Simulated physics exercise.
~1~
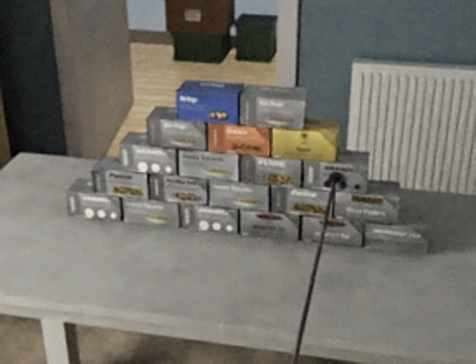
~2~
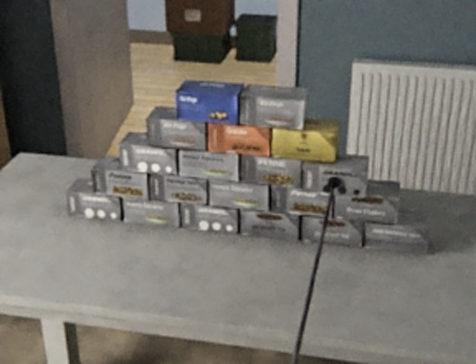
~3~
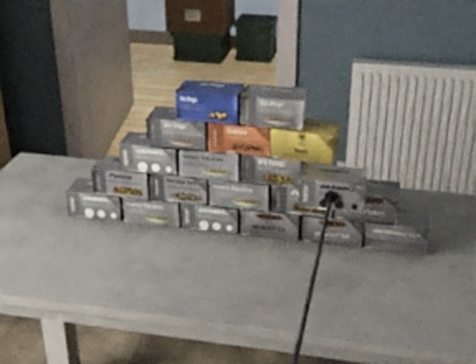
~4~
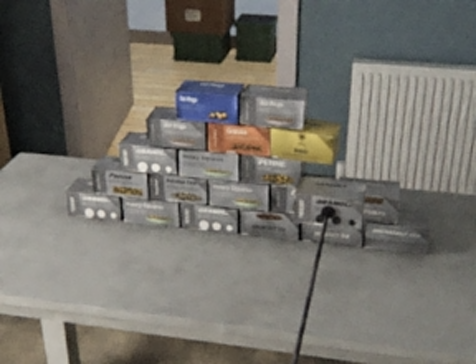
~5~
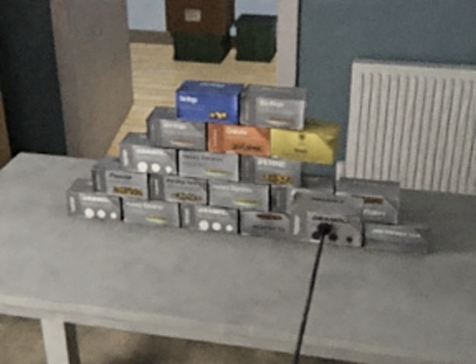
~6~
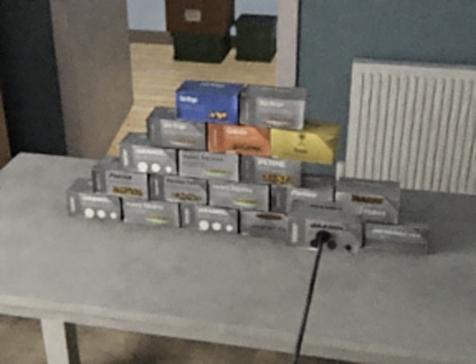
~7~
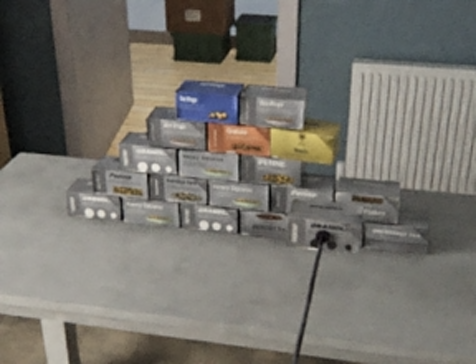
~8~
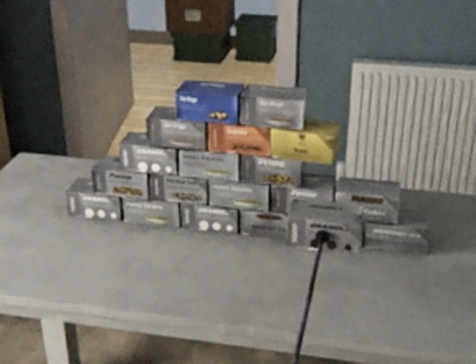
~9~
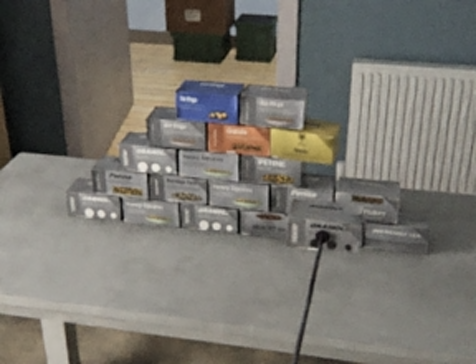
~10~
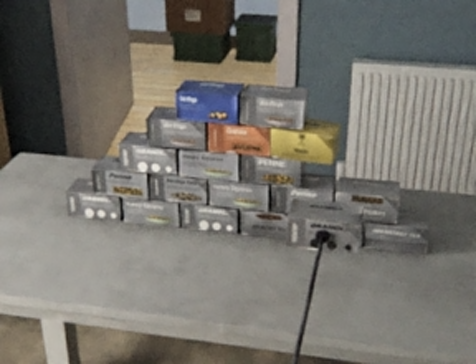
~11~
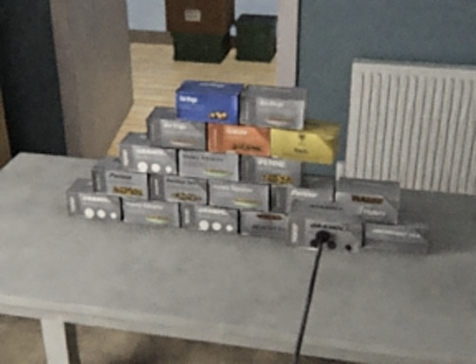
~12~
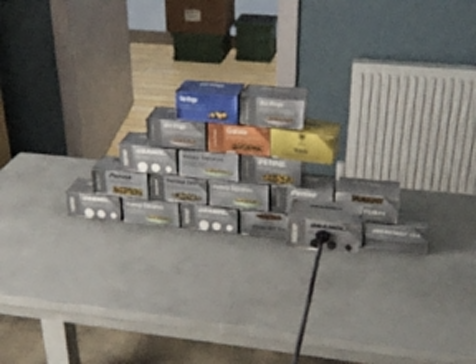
A grey packet near the right side of a stacked pyramid of small boxes is drawn forward by a thin dark rod that reaches in from the bottom of the view. It slides out of its row toward the viewer, then sinks in front of the bottom row. It settles on the grey table against the lower boxes, with the rod's tip still at its face. The blue, orange and yellow packets stay where they are near the top. Nothing else falls, and the pyramid stands with a gap on its right, everything still.
